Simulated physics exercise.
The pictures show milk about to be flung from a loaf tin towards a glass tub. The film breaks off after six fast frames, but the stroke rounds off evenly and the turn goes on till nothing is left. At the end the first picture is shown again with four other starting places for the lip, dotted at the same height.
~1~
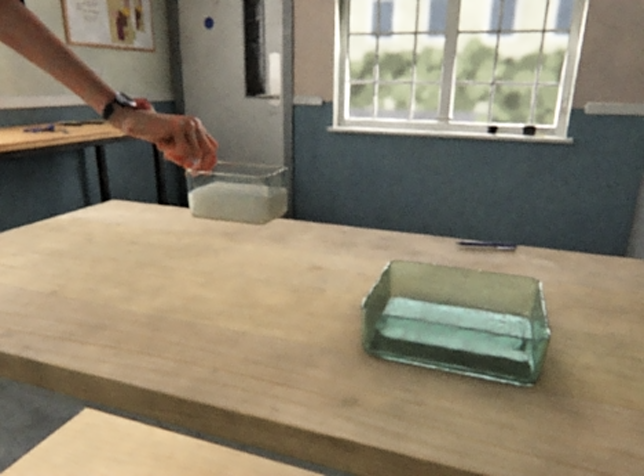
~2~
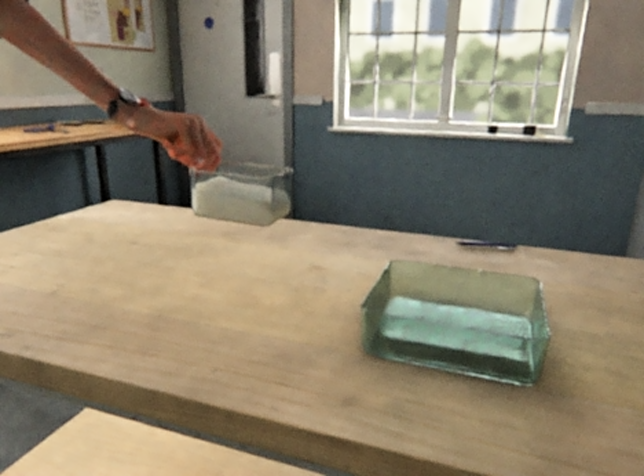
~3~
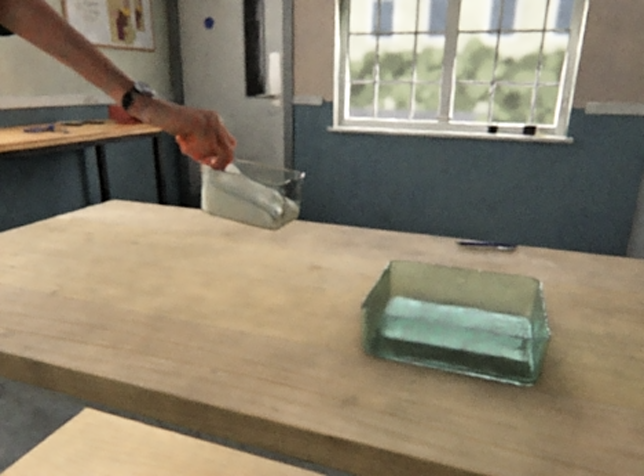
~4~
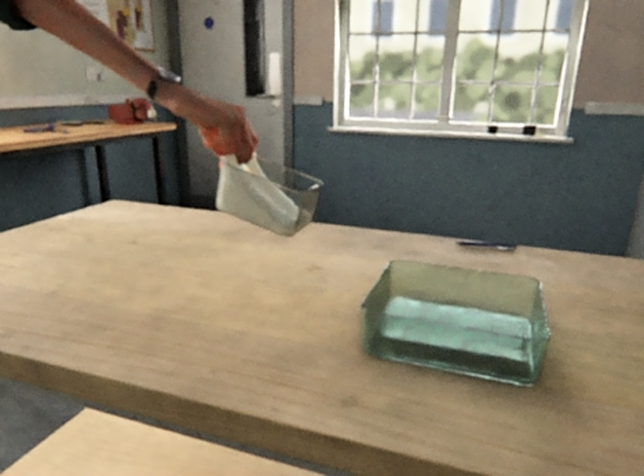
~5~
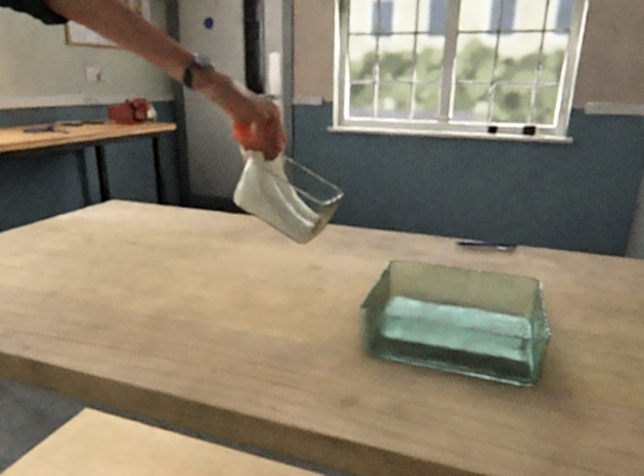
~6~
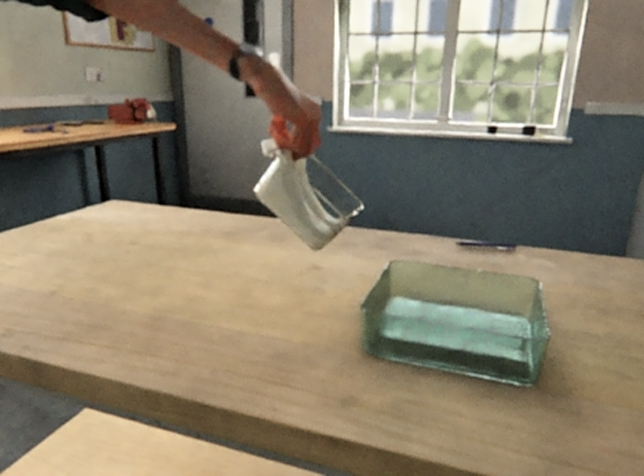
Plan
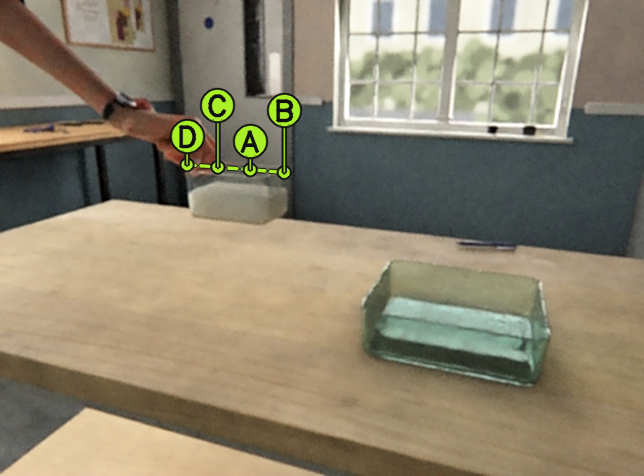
A hand carried a clear, straight-sided container of milk rightward over a wooden table towards a greenish glass tub, first holding it level, then tilting it more and more steeply as milk came over the rim.
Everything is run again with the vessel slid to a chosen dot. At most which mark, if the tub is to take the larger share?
It is A.
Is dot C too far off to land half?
Yes, that goes wrong.
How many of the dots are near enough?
Two.
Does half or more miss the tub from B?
No.
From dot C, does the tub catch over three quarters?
No, it does not.
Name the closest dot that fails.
That is dot C.
On the marked copy, A at (250, 169); B at (284, 172); C at (217, 167); D at (187, 164).
If A is chosen, about 62 % lands in the tub, 26 % falls short and 12 % goes beside or beyond.
If B is chosen, about 82 % lands in the tub, 7 % falls short and 11 % goes beside or beyond.
If C is chosen, about 34 % lands in the tub, 55 % falls short and 11 % goes beside or beyond.
If D is chosen, about 17 % lands in the tub, 76 % falls short and 7 % goes beside or beyond.
